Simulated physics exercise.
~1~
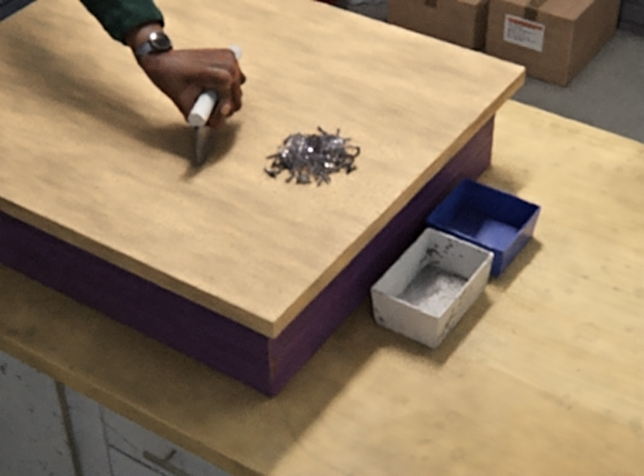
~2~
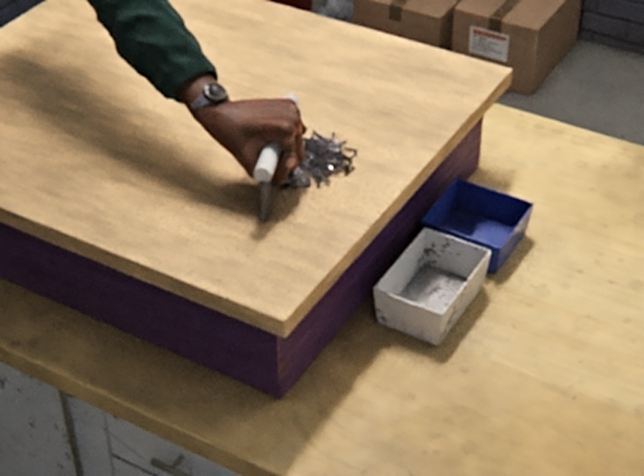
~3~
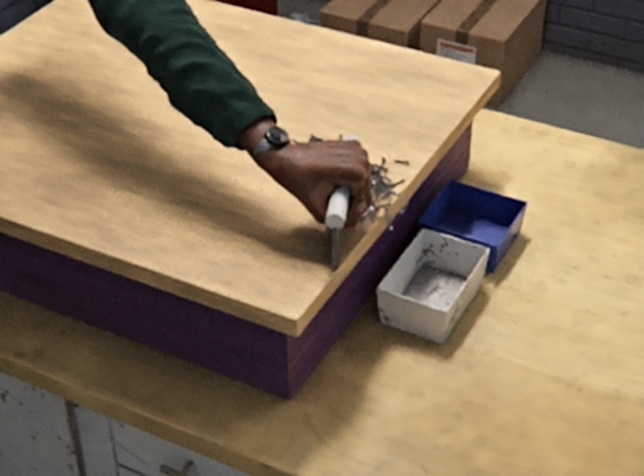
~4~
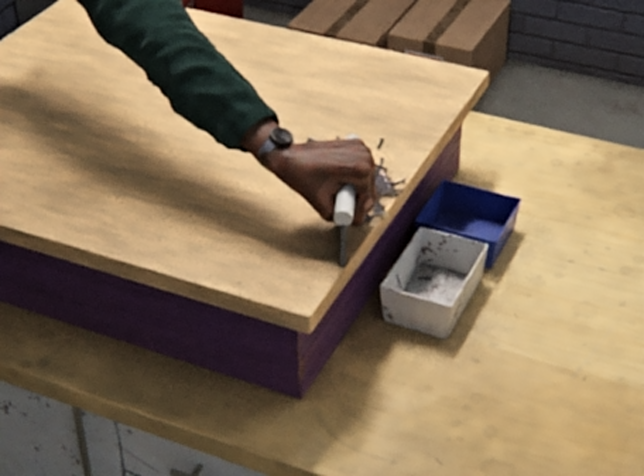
To begin with, a hand in a dark green sleeve and wristwatch holds a white-handled scraper on a raised wooden top with purple sides, left of a loose pile of small steel screws. A white tin and a blue tin sit on the bench below the right edge. The hand moves right and toward the viewer, bringing the blade up to the screws. It pushes on, crowding them toward the edge while the view drifts slightly sideways. Finally the scraper stops at the edge above the white tin, with nearly all the screws still on top, partly hidden behind the hand.
